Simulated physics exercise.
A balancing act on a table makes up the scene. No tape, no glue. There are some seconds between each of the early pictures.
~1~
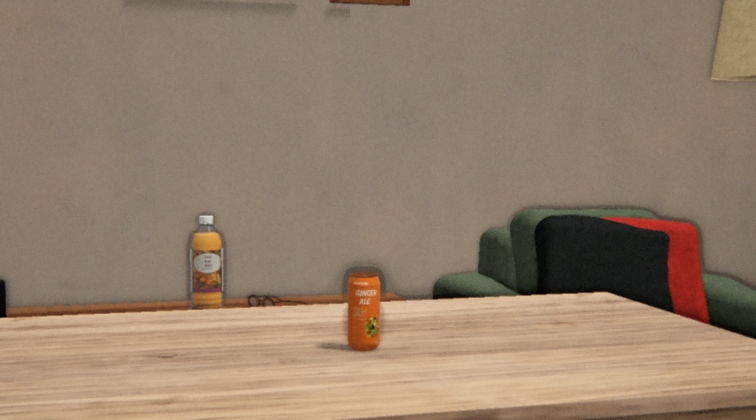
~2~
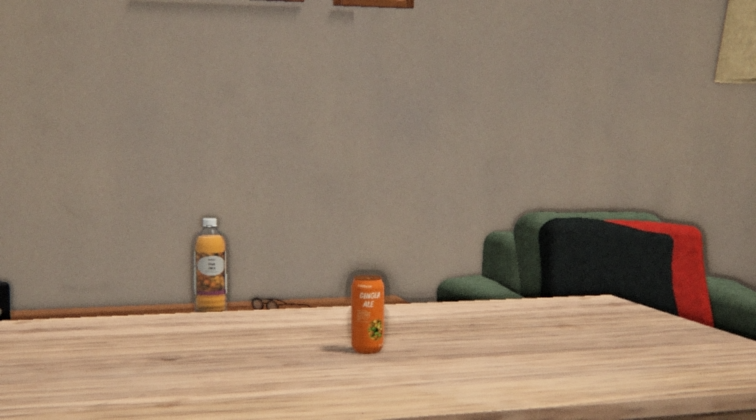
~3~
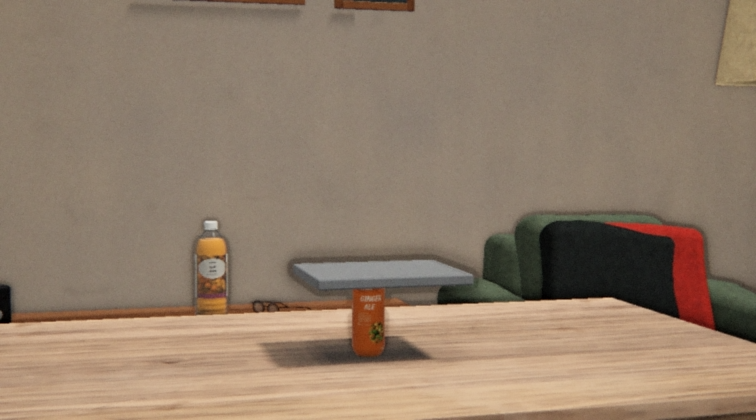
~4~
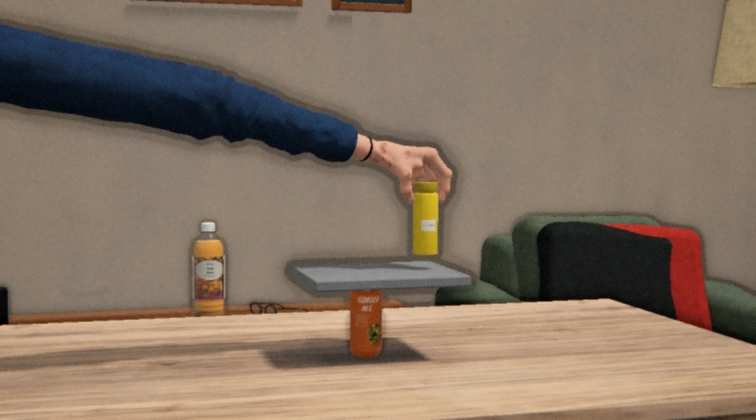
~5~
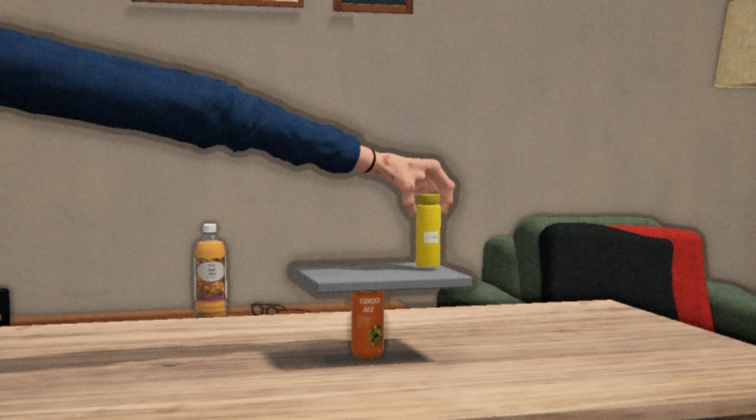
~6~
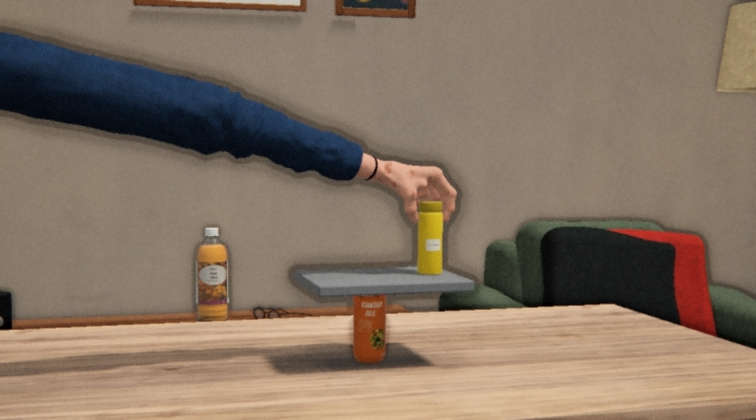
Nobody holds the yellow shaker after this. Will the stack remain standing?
No.
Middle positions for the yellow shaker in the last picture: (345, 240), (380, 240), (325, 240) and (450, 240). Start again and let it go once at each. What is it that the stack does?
Try 1: Stands; try 2: Stands; try 3: Stands; try 4: Topples.
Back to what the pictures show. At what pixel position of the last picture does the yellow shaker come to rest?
Near (482, 339).
Then, 0.40 s after the last picture, yellow shaker now fallen; grey lid tipped 62° from how it was.
Then, 0.70 s after the last picture, grey lid now fallen; orange can on its side.
At rest, fallen, orange can, yellow shaker and grey lid. Seen from the same camera at the end, yellow shaker near (482, 339). The stack gives way.
